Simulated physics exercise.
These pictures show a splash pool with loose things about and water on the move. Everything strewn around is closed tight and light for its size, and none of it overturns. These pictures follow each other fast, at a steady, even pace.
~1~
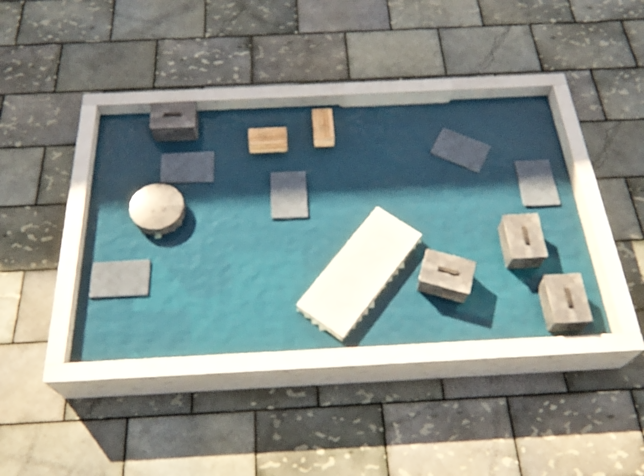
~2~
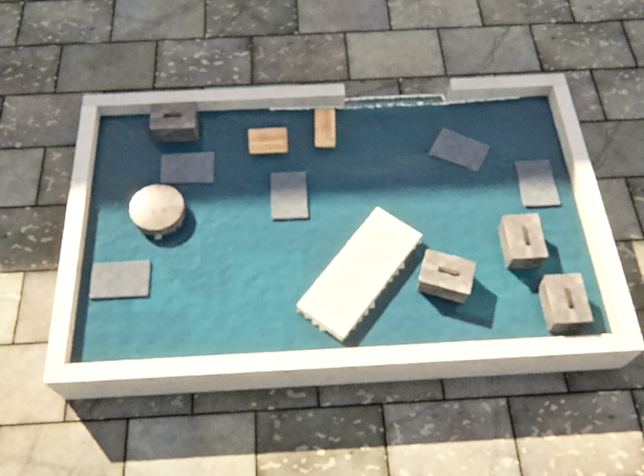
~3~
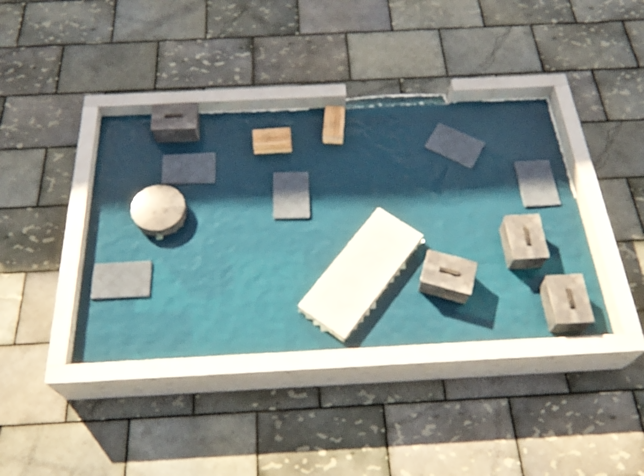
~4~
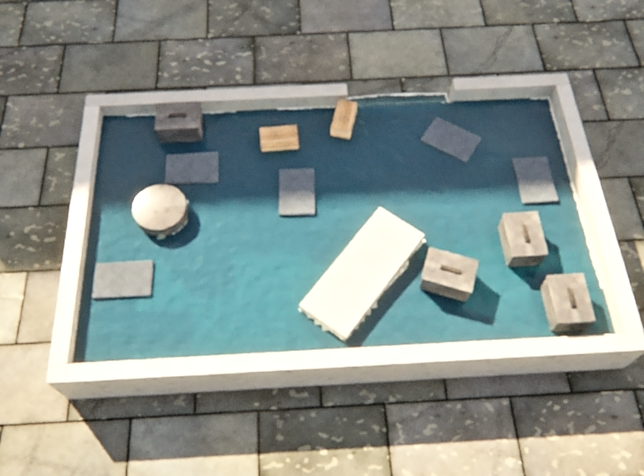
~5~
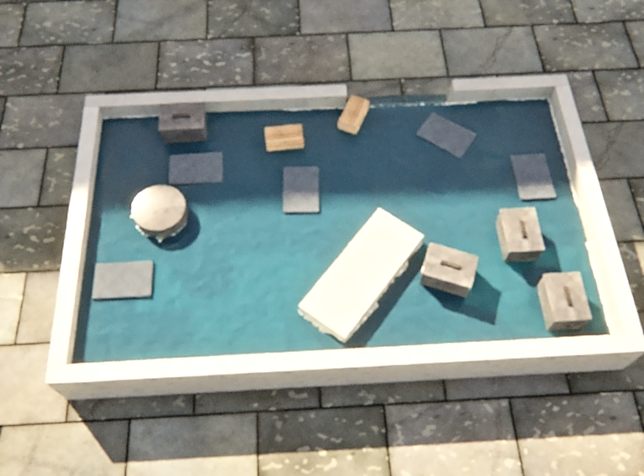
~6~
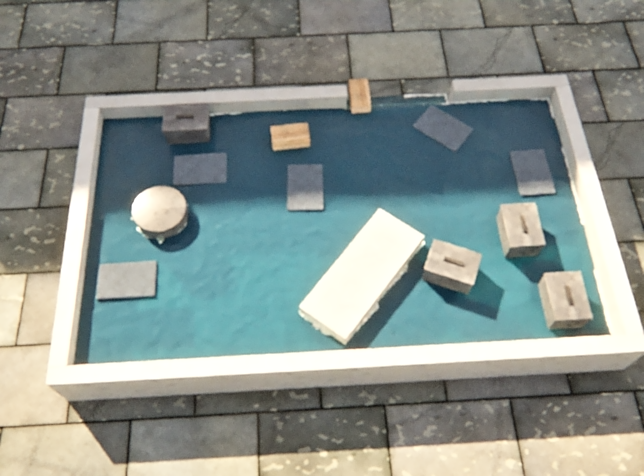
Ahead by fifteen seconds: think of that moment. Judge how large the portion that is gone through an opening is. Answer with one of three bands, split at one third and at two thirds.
One third to two thirds.
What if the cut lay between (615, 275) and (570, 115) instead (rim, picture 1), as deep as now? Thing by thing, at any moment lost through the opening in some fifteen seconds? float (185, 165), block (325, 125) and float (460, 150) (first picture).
Following that order: Remains behind; escaped; escaped.
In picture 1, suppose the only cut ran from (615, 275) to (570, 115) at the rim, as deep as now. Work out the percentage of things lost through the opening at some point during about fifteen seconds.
50 %.
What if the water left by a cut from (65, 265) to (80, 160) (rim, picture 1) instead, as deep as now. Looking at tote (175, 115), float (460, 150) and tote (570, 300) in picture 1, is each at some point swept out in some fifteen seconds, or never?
Item one: Leaves; item two: Remains; item three: Remains.
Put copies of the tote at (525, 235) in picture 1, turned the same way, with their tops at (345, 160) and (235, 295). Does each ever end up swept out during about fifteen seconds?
In the order listed: Flushed away, then held back.
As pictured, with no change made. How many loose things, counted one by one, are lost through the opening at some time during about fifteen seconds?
Tally: 4.
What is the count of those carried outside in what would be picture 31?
My count is 4.
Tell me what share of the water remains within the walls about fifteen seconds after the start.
I make it 66 percent.
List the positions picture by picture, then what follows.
In the first picture, a block at (323, 124), afloat; a float at (461, 149) floats; 0 of 11 have shifted.
In the second picture, a block at (325, 124), afloat; a float at (460, 149), afloat; 0 of 11 have shifted.
In the third picture, a block at (334, 121), afloat, close to its start; a float at (455, 145) floats, close to its start; 2 of 11 have shifted.
In the fourth picture, a block at (344, 115) floats, close to its start; a float at (451, 138), afloat, close to its start; 4 of 11 have shifted.
In the fifth picture, a block at (354, 111), afloat, close to its start; a float at (446, 134) floats, close to its start; 8 of 11 have shifted.
In the sixth picture, a block at (360, 93), afloat, a stride from its start; a float at (443, 127), afloat, close to its start; 9 of 11 have shifted.
A moment on, 2 of 11 are out; 9 afloat.
Next, 3 of 11 are out; 8 afloat.
Later, 4 of 11 are out; 7 afloat.
In the end, 4 of 11 are out; 7 afloat.
